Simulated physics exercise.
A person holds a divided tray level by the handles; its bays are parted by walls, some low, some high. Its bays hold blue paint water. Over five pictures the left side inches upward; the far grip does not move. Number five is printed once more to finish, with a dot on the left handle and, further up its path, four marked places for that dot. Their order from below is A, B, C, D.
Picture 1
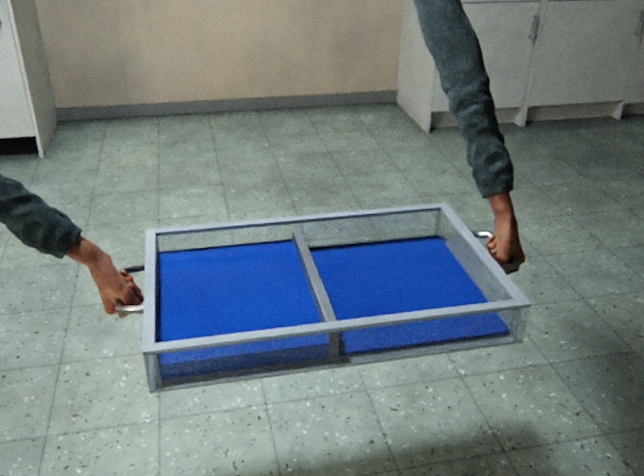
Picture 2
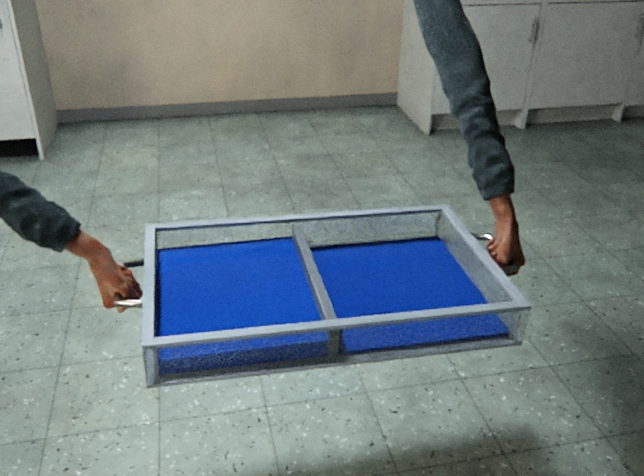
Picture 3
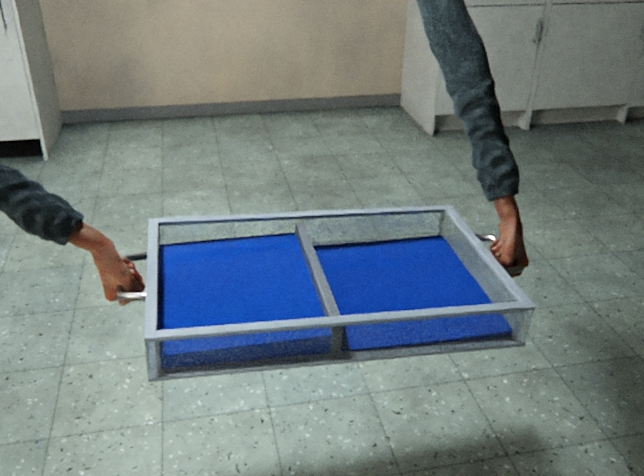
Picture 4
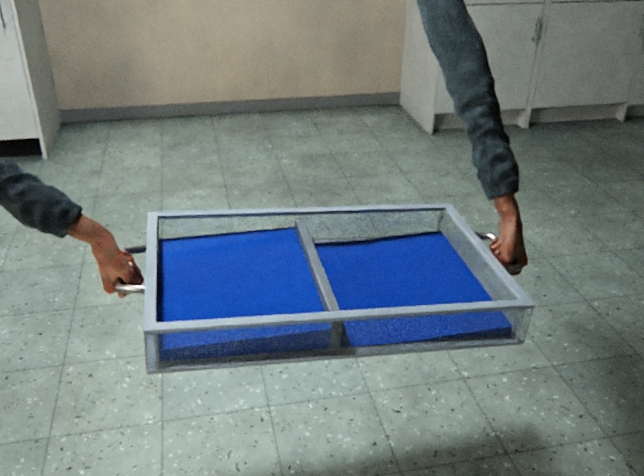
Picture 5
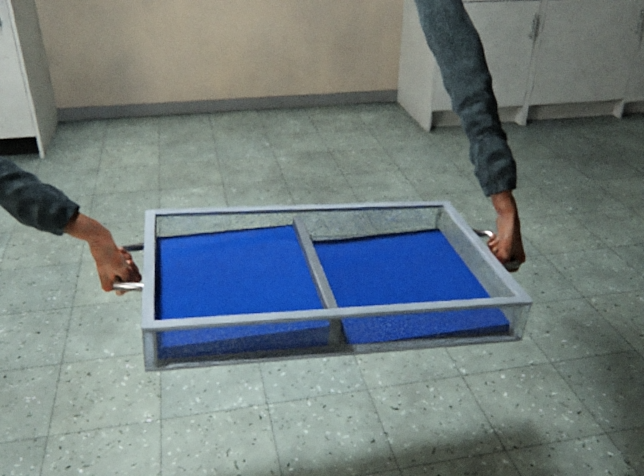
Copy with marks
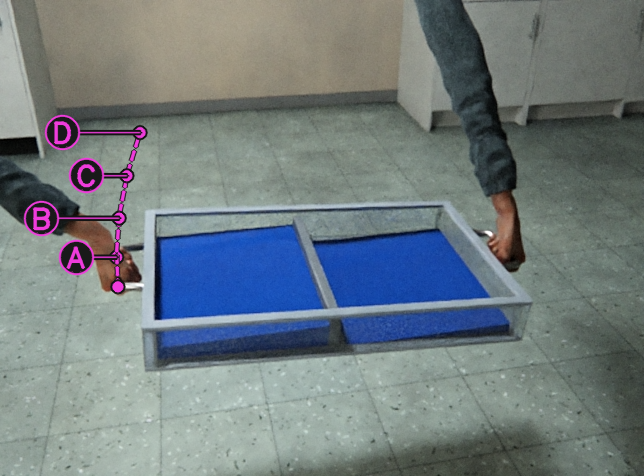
In a room with a grey-green tiled floor, a beige wall and white cabinets at the back corners, the view looks down from in front. Two dark-sleeved arms, one at each side, grip the handles of a clear-sided, grey-framed tray with two bays of bright blue. The hands tilt the tray very slightly, while the blue shifts subtly and the view barely moves.
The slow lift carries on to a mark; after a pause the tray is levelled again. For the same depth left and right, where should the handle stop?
Choose C.
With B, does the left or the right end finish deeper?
The left one.
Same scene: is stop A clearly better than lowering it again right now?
No, it changes little.
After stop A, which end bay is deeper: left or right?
The left one.
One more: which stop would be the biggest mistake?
Stop A.
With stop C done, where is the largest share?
It is the right one.
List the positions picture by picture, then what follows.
The tray is level; deepest in the left bay, at (237, 293), shallowest in the right; left handle at (121, 290).
Tipped about 1° down to the right; no wall is crossed; left handle at (120, 284).
Tipped about 3° down to the right; no wall is crossed; left handle at (123, 277).
Tipped about 4° down to the right; no wall is crossed; left handle at (121, 269).
Tipped about 4° down to the right; deepest in the left bay, at (237, 277), shallowest in the right; left handle at (119, 267).
On the marked copy, A at (116, 257); B at (119, 218); C at (126, 175); D at (140, 132).
If A is chosen, the left end bay stands much deeper than the other; nothing spills.
If B is chosen, the left end bay stands much deeper than the other; nothing spills.
If C is chosen, the two end bays stand about equally deep; nothing spills.
If D is chosen, the right end bay stands a little deeper than the other; about 11 % goes over the rim.
